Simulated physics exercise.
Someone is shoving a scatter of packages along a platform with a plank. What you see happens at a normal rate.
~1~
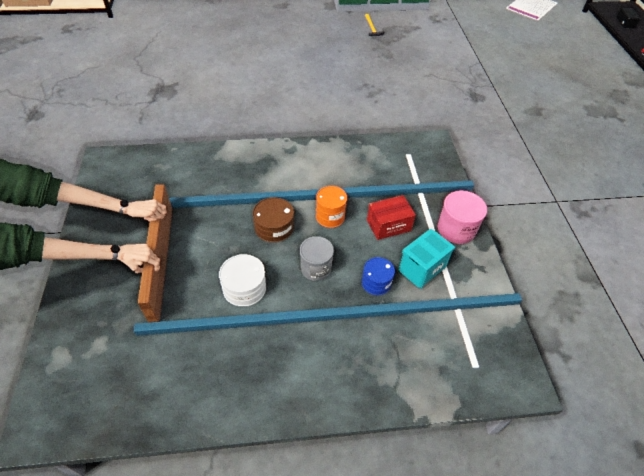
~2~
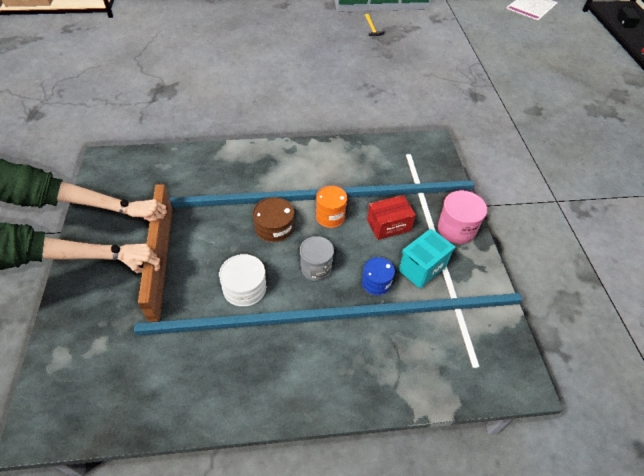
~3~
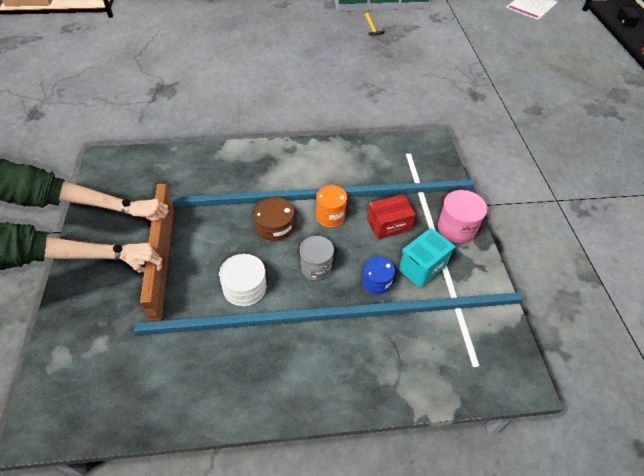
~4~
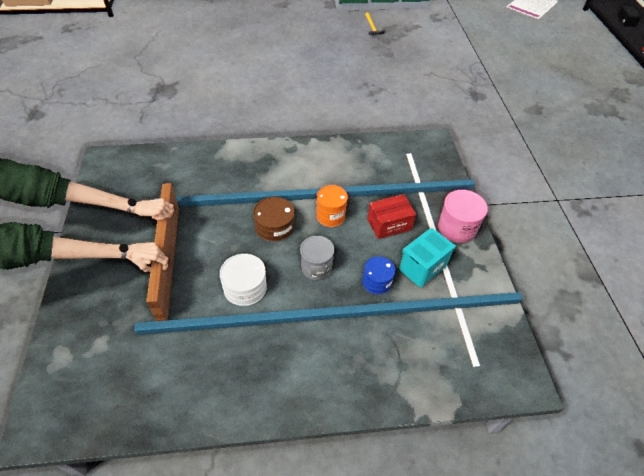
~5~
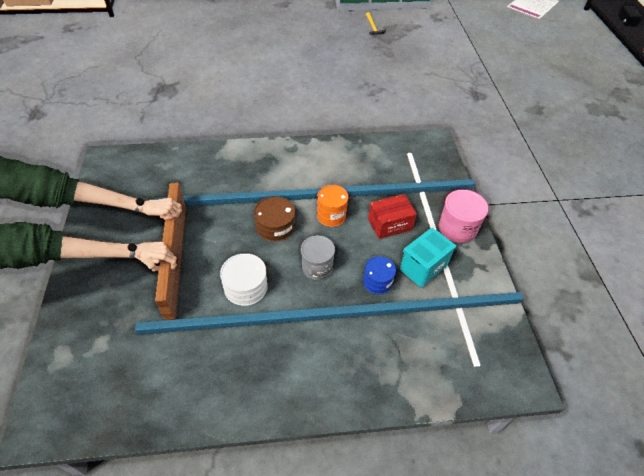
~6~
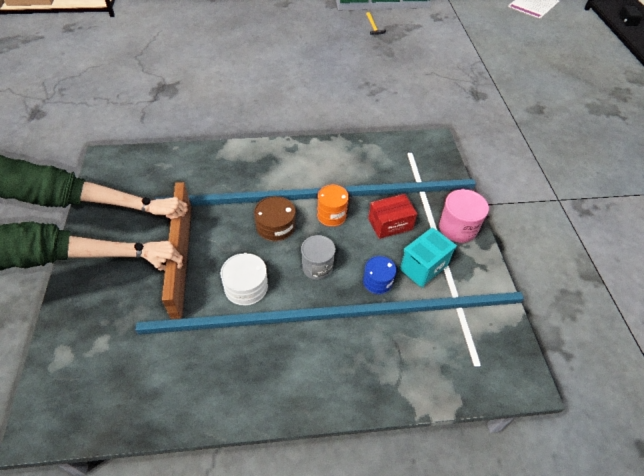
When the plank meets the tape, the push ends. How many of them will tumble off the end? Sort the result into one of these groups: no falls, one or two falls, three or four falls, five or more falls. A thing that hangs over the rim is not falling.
One or two falls.
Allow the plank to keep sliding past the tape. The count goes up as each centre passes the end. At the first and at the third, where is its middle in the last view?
About (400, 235), then (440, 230).
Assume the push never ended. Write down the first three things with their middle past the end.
Pink pail, turquoise tote, red box.
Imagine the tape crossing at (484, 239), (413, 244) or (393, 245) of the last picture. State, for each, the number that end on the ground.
In that order 8, 1 and 0.
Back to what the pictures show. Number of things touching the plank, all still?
Count: 3.
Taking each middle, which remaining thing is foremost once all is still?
It's the red box that is foremost.
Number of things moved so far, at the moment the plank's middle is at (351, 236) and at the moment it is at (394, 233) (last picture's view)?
By the first moment it's 7, by the second it's 8.
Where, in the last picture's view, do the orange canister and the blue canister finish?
In the last picture the first middle sits at (474, 191) and the other at (502, 262).
A little later, none off yet; pink pail at rest near (463, 216); turquoise tote at rest near (427, 258); red box at rest near (392, 216).
Next, none off yet; pink pail at rest near (463, 216); turquoise tote shifted a little near (445, 252); red box shifted a little near (409, 218).
When it is over, the number that fall off is one or two; down, turquoise tote and pink pail.
